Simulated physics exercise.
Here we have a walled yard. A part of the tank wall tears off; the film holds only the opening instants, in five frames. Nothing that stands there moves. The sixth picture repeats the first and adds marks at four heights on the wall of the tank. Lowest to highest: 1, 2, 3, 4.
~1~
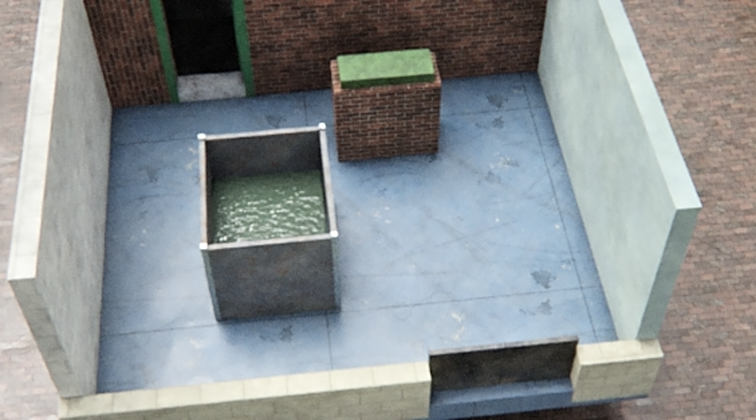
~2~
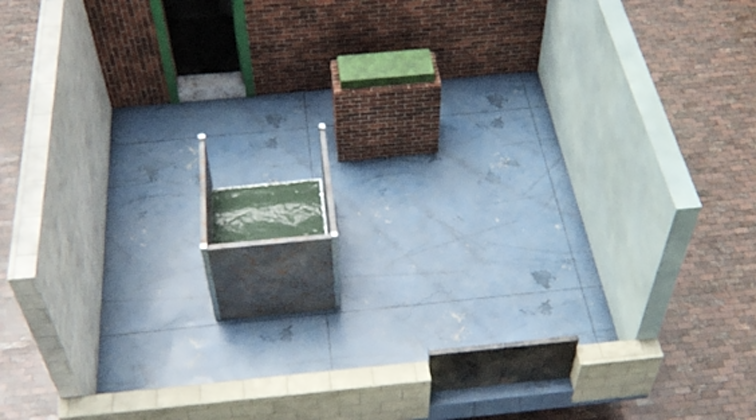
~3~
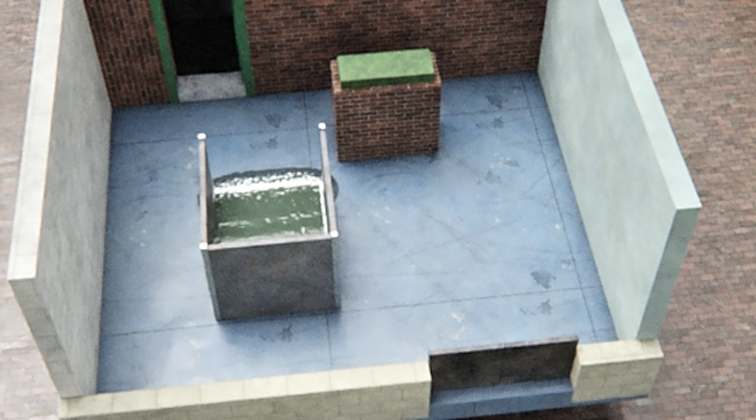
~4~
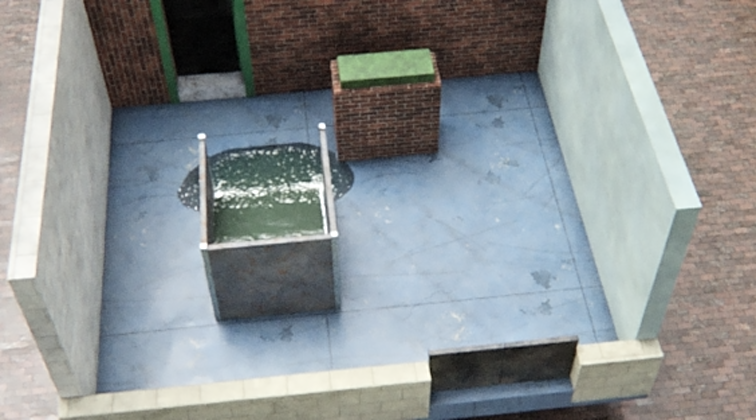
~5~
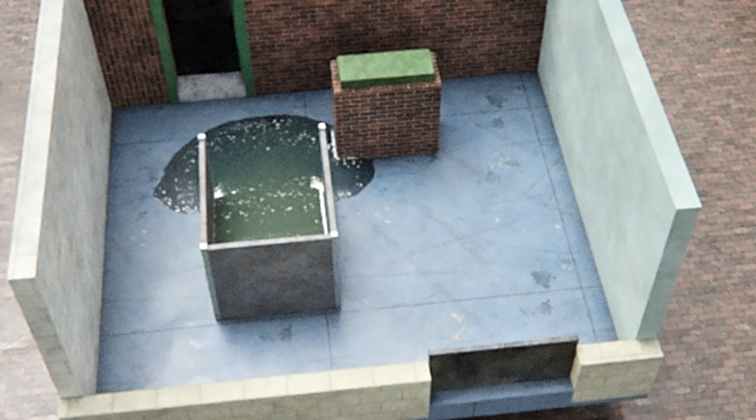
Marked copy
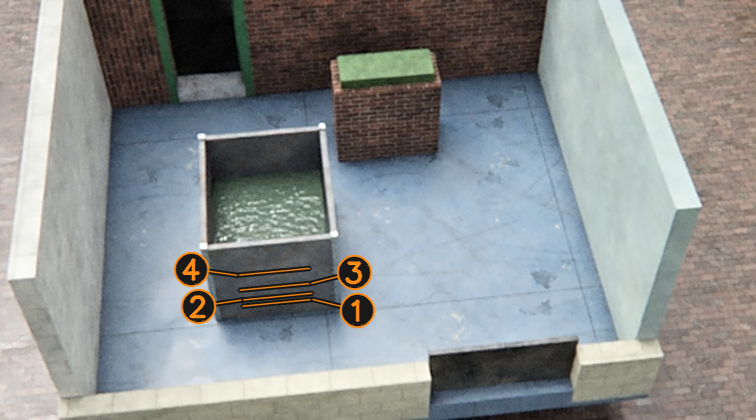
In a walled yard, a tank's back side opens and green water spreads across the floor.
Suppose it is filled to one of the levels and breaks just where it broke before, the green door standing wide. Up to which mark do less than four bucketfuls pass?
Mark 3 just does it.
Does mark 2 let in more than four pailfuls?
No.
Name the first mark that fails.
That would be 4.
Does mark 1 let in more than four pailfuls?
No, not at all.
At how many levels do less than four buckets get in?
Three.
In orange, 1 at (277, 302); 2 at (276, 296); 3 at (275, 286); 4 at (273, 271); from the bottom up 1, 2, 3, 4.
Choosing 1, nothing gets over.
Choosing 2, nothing gets over.
Choosing 3, a bucket or two gets in.
Choosing 4, about 10 bucketfuls get in.
